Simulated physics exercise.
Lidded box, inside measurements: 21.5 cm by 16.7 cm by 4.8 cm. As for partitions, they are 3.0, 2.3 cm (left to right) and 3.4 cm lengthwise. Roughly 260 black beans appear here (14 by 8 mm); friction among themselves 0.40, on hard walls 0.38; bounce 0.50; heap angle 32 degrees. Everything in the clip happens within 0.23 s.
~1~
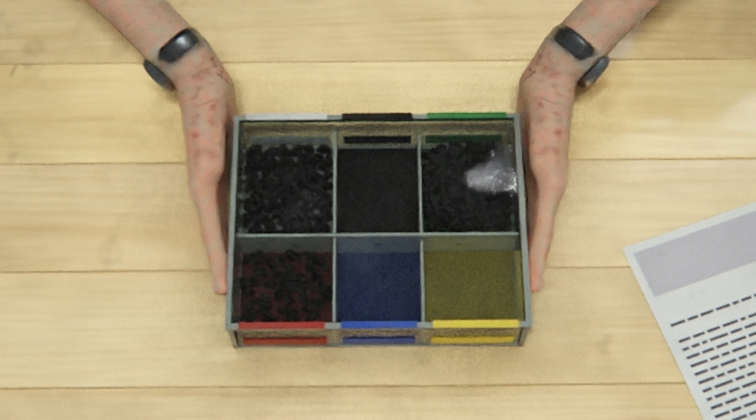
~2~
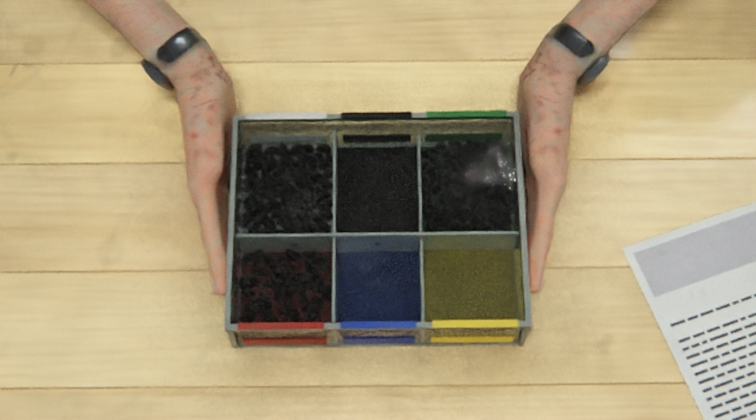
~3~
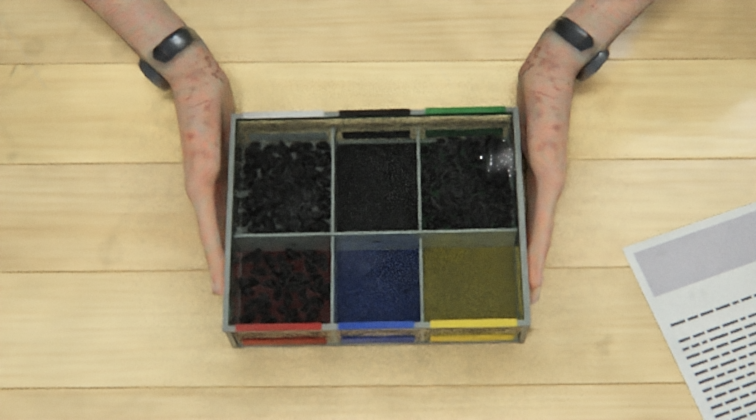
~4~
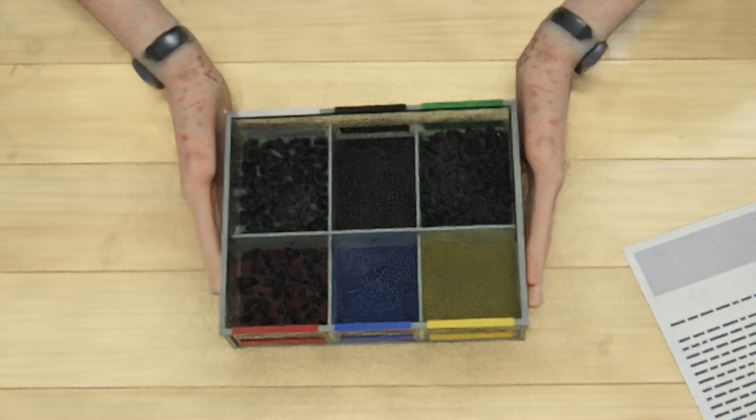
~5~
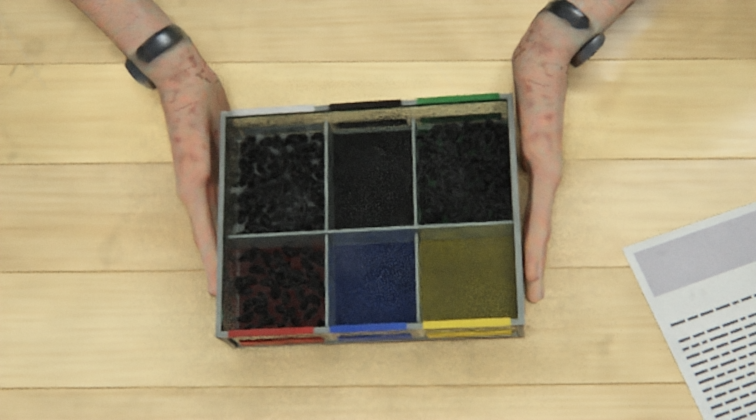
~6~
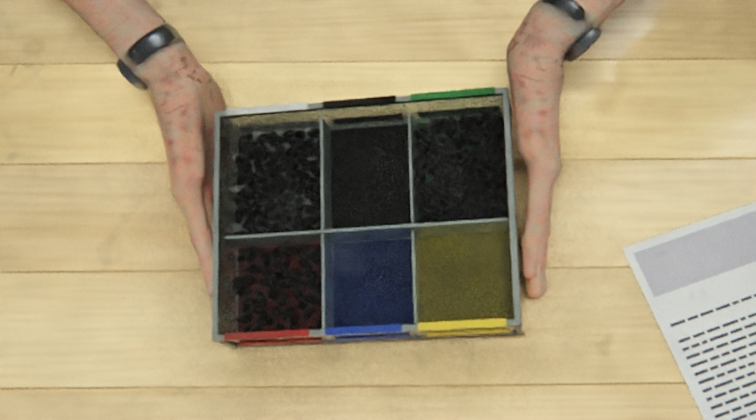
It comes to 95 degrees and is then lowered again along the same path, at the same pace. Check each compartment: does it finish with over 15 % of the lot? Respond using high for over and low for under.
Red high, blue low, green low, yellow low, white high, black low.
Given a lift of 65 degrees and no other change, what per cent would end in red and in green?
Red: 20; green: 25 (per cent).
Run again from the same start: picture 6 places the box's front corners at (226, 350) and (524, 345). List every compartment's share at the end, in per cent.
Final shares: Red 30%, blue 10%, green 25%, yellow 5%, white 30%, black 0%.
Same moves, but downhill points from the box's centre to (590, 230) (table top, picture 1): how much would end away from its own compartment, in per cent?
Roughly 40 percent of them.
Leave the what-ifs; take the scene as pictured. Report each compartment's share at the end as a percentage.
Final shares in percent: Red 50, blue 0, green 10, yellow 0, white 35, black 5.
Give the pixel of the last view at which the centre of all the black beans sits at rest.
About (277, 246).
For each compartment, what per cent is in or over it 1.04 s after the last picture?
In per cent: Red 35; blue 0; green 20; yellow 0; white 35; black 10.
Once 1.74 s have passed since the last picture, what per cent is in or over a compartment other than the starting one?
Around 40 percent.
Then, 1.04 s after the last picture, tilt 95 degrees; red 35 %, green 20 %, white 35 %, black 10 %.
Then, 1.74 s after the last picture, tilt 43 degrees; red 50 %, green 10 %, white 35 %, black 5 %.
Then, 2.47 s after the last picture, tilt 0 degrees; red 50 %, green 10 %, white 35 %, black 5 %.
In the end, red 50 %, blue 0 %, green 10 %, yellow 0 %, white 35 %, black 5 %.
